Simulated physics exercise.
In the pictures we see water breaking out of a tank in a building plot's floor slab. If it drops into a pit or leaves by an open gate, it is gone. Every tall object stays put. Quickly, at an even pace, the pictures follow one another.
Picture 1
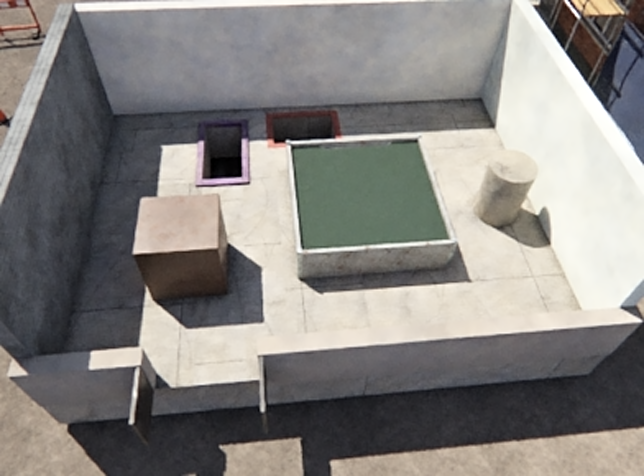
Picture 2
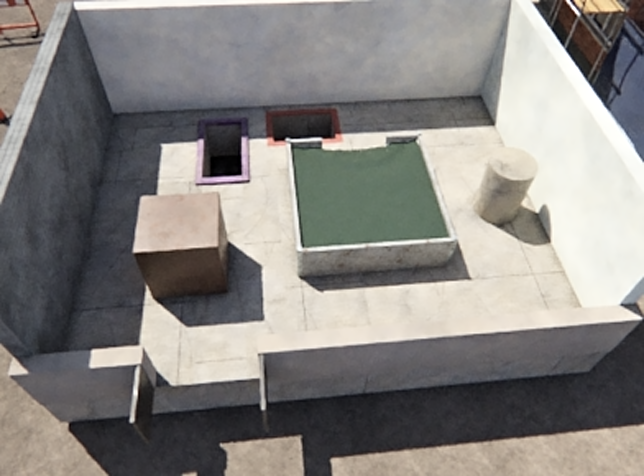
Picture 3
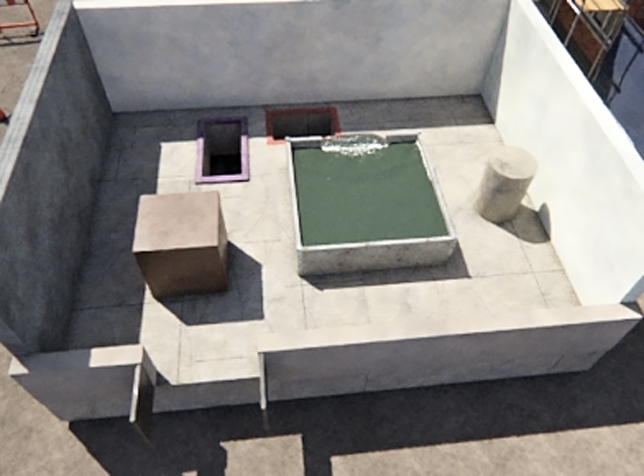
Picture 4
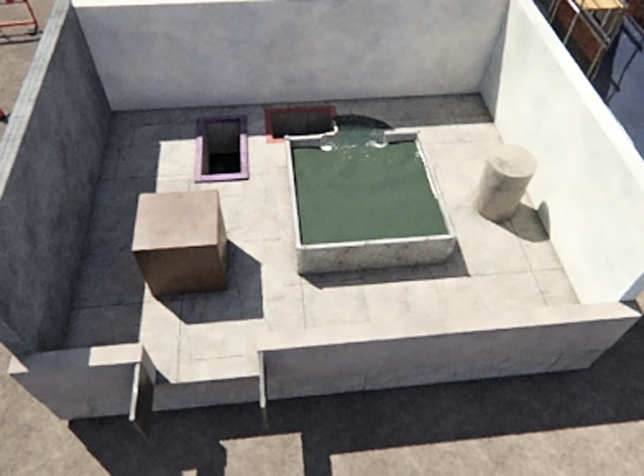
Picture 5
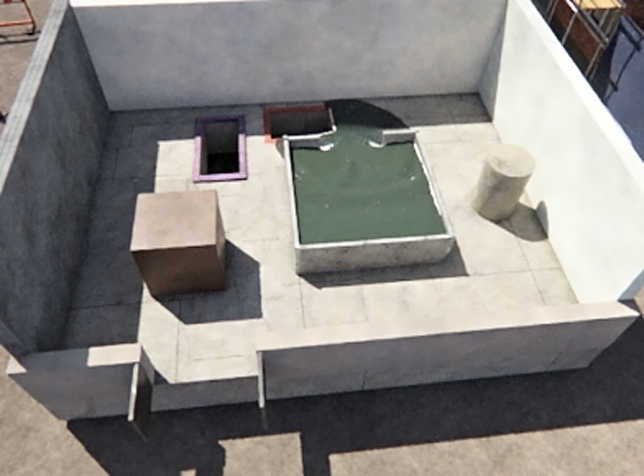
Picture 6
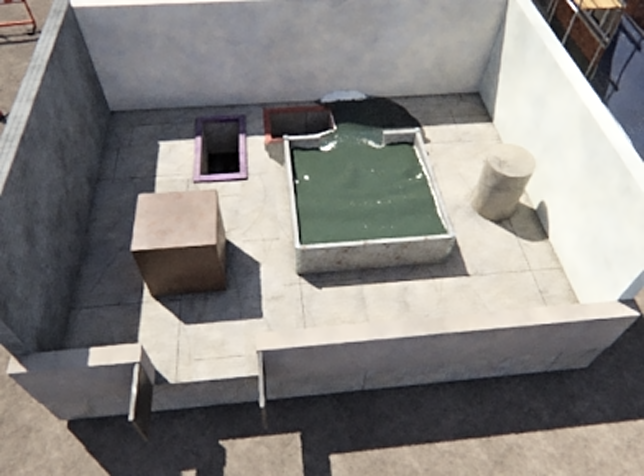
Square open tank of dark green water breaching on its far side, water pouring through the gap and spreading toward the back wall.
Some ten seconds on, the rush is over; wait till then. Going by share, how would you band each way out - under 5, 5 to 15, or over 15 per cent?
Result: The gate ends up with a tiny portion - beneath five per cent, the purple pit ends up with a tiny portion - beneath five per cent, the red pit ends up with a large portion - topping fifteen per cent.
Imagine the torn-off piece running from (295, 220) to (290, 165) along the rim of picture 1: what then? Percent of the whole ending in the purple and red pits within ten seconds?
The purple pit gets 12 per cent and the red pit 8 per cent.
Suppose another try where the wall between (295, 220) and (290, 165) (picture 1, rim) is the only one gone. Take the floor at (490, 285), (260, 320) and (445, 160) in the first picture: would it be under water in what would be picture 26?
Unsoaked, then soaked, then unsoaked.
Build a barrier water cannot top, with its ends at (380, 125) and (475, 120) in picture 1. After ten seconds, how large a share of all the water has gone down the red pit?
Share, red pit - 50 in a hundred.
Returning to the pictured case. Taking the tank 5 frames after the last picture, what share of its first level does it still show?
Estimate: Close to 76 %.
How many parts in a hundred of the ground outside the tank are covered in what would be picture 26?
My estimate is roughly 25 percent.
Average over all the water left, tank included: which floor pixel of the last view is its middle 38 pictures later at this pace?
Close to (387, 186), I reckon.
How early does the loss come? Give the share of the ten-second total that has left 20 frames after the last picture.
Estimated share: Close to 55 %.
A moment on, water covers 10 % of the floor; the gate 0 %, the purple pit 0 %, the red pit 7 %.
Next, water covers 15 % of the floor; the gate 0 %, the purple pit 0 %, the red pit 14 %.
Then, water covers 25 % of the floor; the gate 0 %, the purple pit 0 %, the red pit 24 %.
Later, water covers 45 % of the floor; the gate 0 %, the purple pit 0 %, the red pit 34 %.
In the end, water covers 60 % of the floor; the gate 0 %, the purple pit 0 %, the red pit 44 %.
